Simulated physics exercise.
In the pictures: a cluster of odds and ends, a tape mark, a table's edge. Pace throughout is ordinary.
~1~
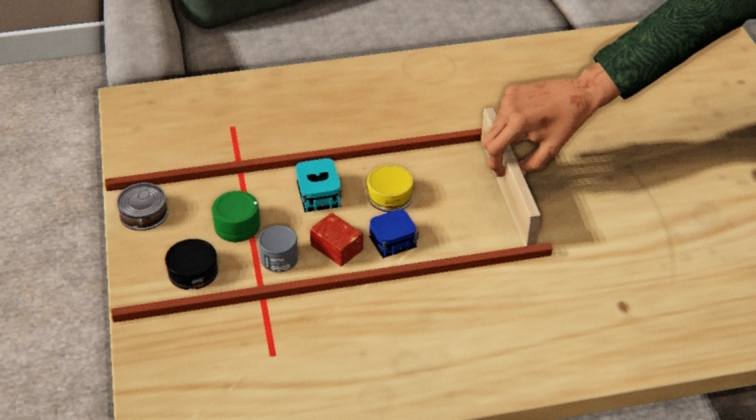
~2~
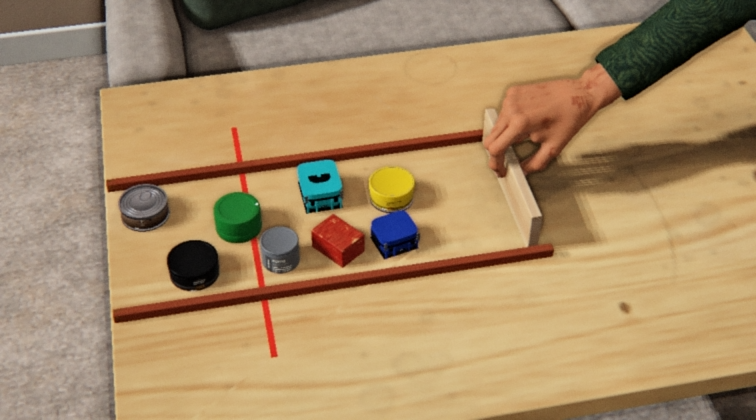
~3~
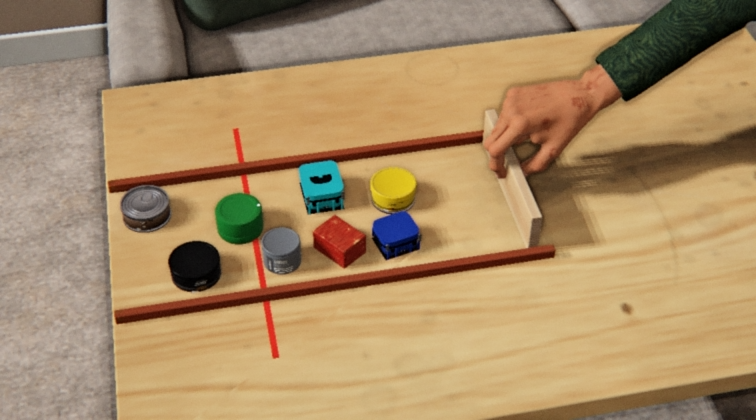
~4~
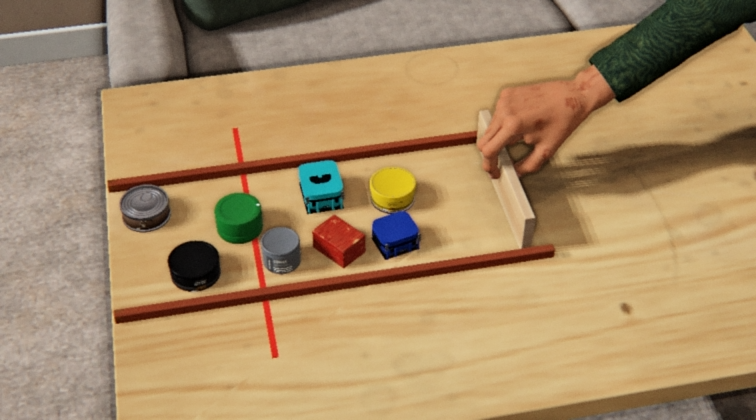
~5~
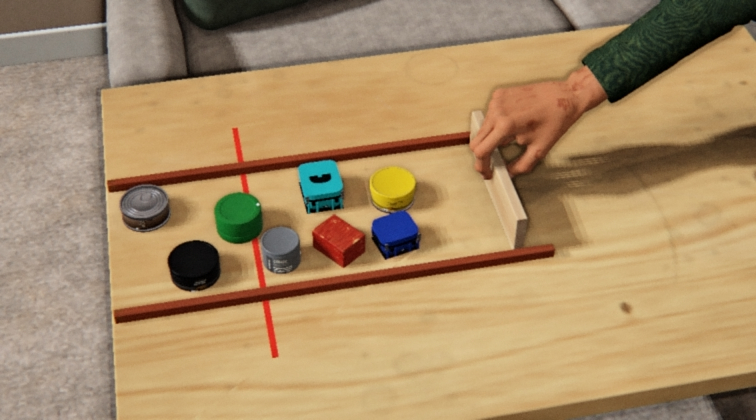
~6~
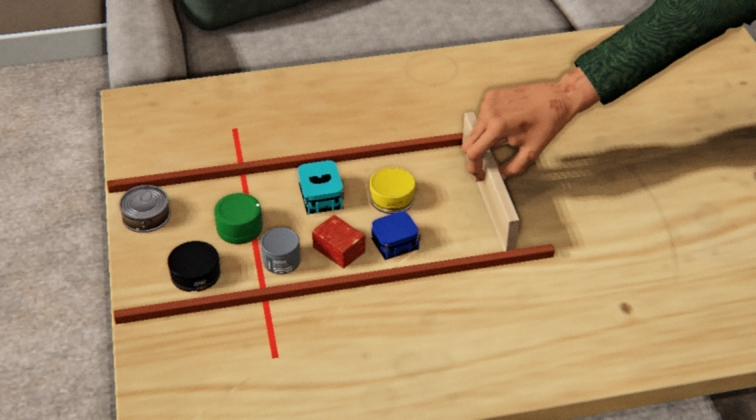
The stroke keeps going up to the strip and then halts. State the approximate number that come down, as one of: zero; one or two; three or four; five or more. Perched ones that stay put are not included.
Approximate number down: Zero.
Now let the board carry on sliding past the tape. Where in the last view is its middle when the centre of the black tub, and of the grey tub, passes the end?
Near (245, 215), then near (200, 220).
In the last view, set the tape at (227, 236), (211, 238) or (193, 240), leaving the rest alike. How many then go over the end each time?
Down on the floor: 1, 1 and 2.
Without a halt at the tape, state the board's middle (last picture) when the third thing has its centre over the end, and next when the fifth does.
First: Around (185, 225). Next: Around (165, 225).
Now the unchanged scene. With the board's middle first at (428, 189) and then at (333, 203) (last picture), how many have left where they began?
0 and 5.
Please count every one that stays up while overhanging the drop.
Expected count: 1.
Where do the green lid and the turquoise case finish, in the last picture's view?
In the last picture the green lid sits around (181, 222) and the turquoise case around (222, 183).
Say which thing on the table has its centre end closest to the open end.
That's the black tub, it ends up nearest.
Soon after, none off yet; brown tin at rest near (145, 209); black tub at rest near (194, 267); green lid at rest near (239, 219).
After that, none off yet; brown tin at rest near (145, 209); black tub displaced about its own width near (163, 272); green lid displaced a little near (221, 217).
In the end, the number that fall off is zero.
